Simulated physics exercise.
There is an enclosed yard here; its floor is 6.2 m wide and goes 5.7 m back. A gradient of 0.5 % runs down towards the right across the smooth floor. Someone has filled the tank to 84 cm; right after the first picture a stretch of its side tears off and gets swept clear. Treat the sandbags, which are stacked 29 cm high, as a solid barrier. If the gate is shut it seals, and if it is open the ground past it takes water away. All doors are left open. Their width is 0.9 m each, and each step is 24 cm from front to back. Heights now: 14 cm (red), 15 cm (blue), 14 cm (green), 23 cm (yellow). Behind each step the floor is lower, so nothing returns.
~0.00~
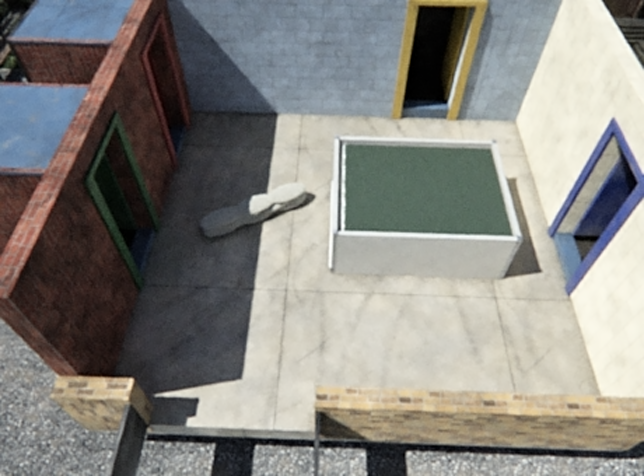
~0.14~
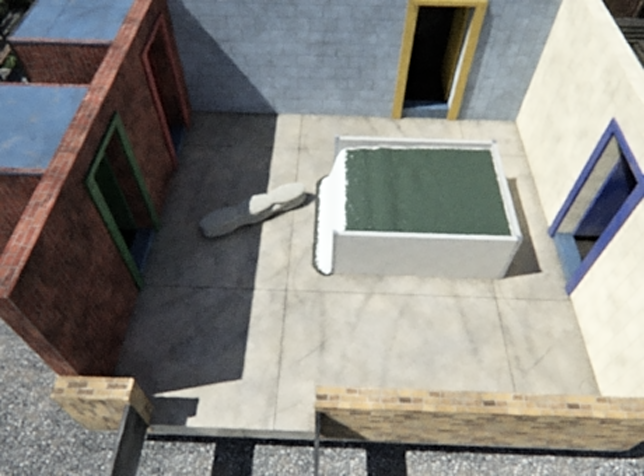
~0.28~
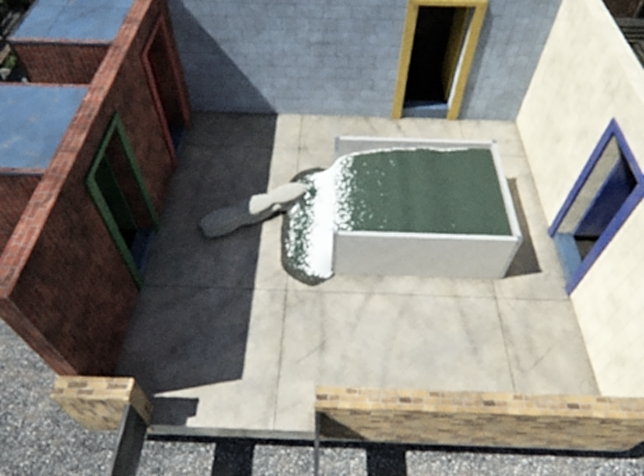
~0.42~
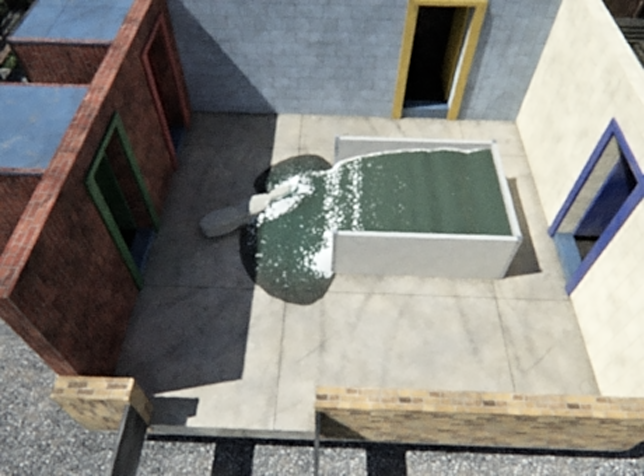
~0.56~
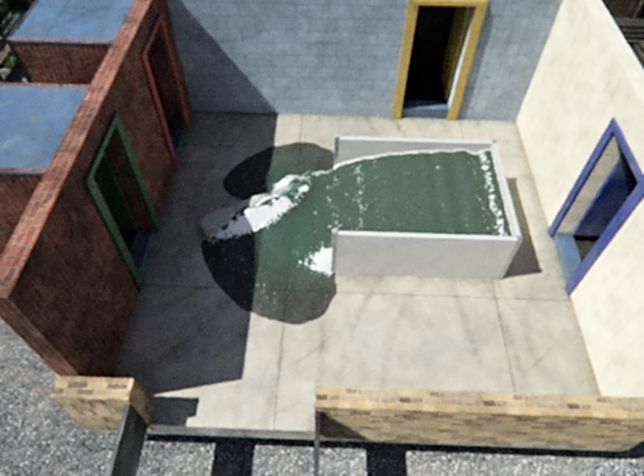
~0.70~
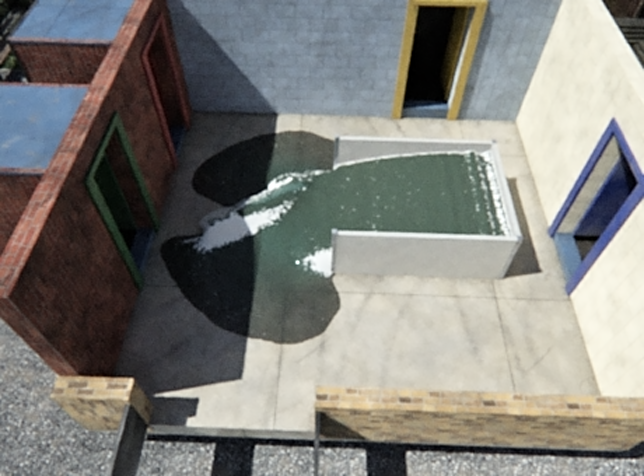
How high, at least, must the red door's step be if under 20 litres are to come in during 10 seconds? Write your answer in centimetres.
I would say about 20 cm.
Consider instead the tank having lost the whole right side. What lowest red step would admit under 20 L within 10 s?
If so: Around 15 cm.
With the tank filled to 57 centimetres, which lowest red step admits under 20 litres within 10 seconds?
Then a height close to 11.5 cm.
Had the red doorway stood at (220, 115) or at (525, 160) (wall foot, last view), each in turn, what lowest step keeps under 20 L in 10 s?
You'd want about 24 cm there first, then about 9.0 cm.
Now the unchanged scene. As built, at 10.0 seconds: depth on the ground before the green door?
A ruler would read roughly 7.0 cm.
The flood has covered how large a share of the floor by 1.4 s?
Around 45 per cent of the free floor.
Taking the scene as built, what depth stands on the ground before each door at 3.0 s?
Depths in cm: Red 21, blue 0, green 21, yellow 0.
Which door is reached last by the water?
Blue.
After 1.4 s water covers 45 % of the floor, deepest (52 cm) near (309, 203); 20 cm at the red door, 4 litres in over its 14 cm step.
After 3.0 s water covers 55 % of the floor, deepest (38 cm) near (106, 403); 21 cm at the red door, 68 litres in over its 14 cm step.
After 10.0 s water covers 95 % of the floor, deepest (14 cm) near (570, 306); 5 cm at the red door, 84 litres in over its 14 cm step.
At the red door as built, the water arrived by 0.9 s and peaked near 27 cm at 2.0 s.
Run again over the same 10 s with other heights there, 51 litres in over 16.5 cm, 11 litres over 22.5 cm. The limit of 20 litres is kept from about 20 cm up.
